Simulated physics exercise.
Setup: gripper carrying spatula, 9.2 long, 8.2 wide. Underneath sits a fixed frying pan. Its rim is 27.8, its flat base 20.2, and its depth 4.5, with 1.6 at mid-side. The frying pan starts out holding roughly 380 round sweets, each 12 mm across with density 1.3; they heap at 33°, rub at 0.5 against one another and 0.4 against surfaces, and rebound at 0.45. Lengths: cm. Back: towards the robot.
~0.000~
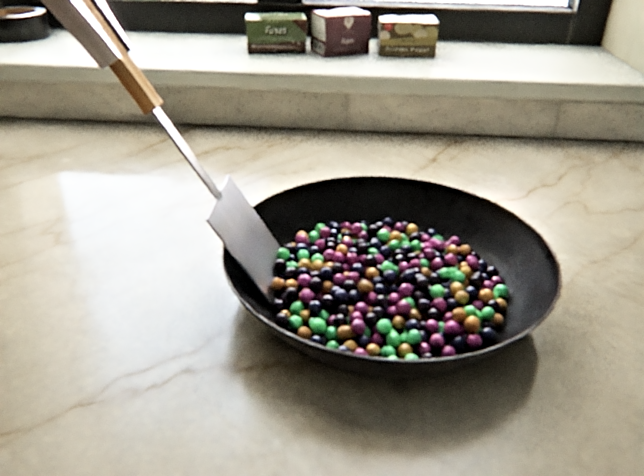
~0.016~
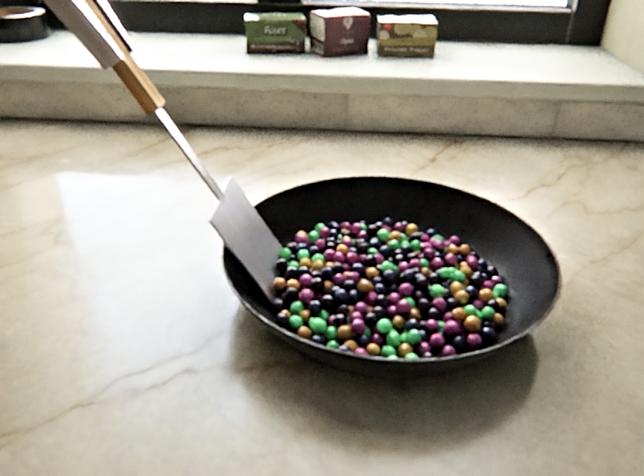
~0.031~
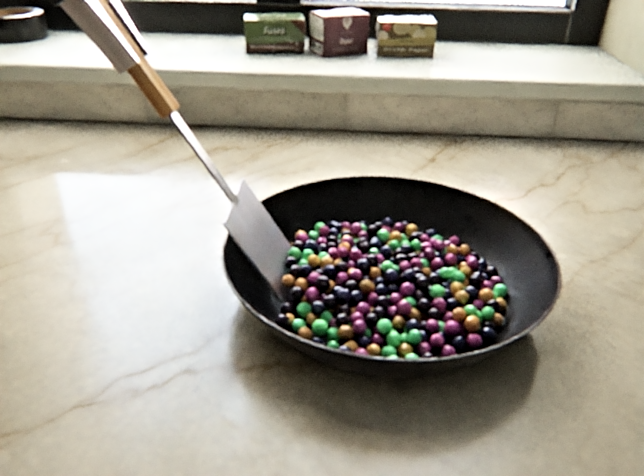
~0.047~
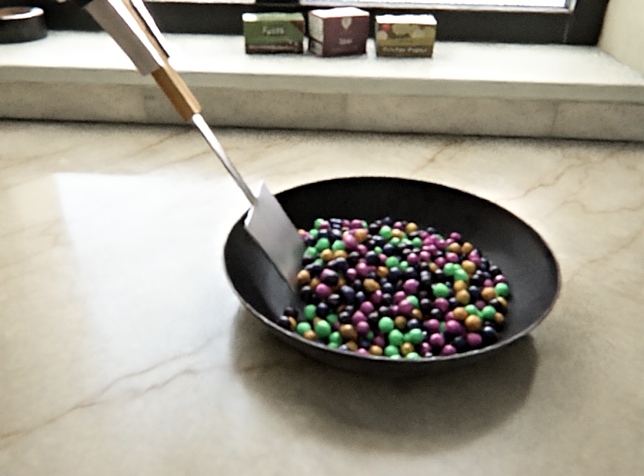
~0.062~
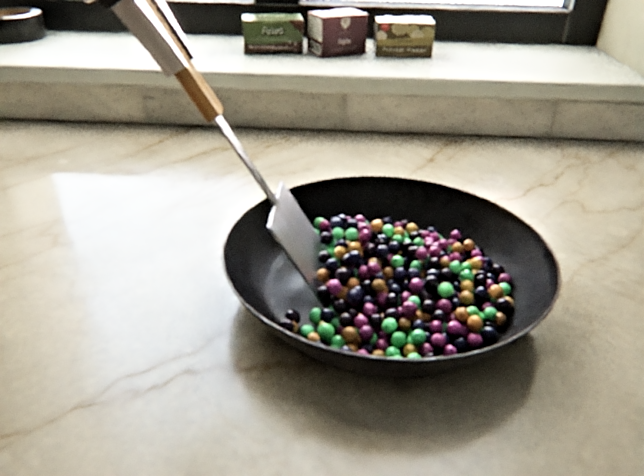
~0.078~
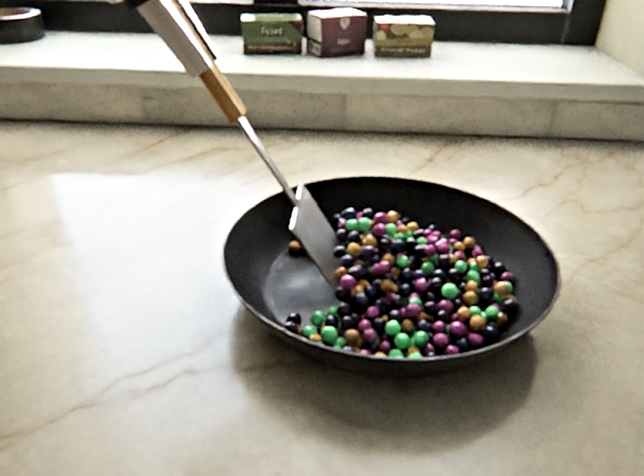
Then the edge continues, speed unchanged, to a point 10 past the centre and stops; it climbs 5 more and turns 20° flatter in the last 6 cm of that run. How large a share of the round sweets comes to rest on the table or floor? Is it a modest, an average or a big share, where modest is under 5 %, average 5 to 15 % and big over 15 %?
Big.
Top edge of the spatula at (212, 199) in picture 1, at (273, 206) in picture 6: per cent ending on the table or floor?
Roughly 20 %.
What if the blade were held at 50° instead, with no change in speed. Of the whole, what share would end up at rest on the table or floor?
About 20 per cent.
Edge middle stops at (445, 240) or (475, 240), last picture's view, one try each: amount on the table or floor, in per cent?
Close to 10 and close to 10 per cent, respectively.
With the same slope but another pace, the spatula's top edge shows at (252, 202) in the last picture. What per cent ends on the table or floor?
That share would be some 10 percent.
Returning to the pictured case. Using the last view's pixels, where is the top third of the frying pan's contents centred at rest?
Pixel estimate: About (476, 279).
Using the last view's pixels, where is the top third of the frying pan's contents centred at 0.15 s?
I'd put it somewhere near (459, 256).
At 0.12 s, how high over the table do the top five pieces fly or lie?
About 6 cm.
By 0.12 s, sloping 59°, highest piece 7 above the table; 380 in the frying pan.
By 0.15 s, sloping 54°, highest piece 7 above the table; 380 in the frying pan.
By 0.37 s, sloping 39°, highest piece 13 above the table; 293 in the frying pan, 46 on the table or floor, 41 on the blade or in flight.
By 1.42 s, sloping 39°, highest piece 4 above the table; 293 in the frying pan, 87 on the table or floor.
Final count, 293 in the frying pan, 87 on the table or floor. That is 23 % on the table or floor.
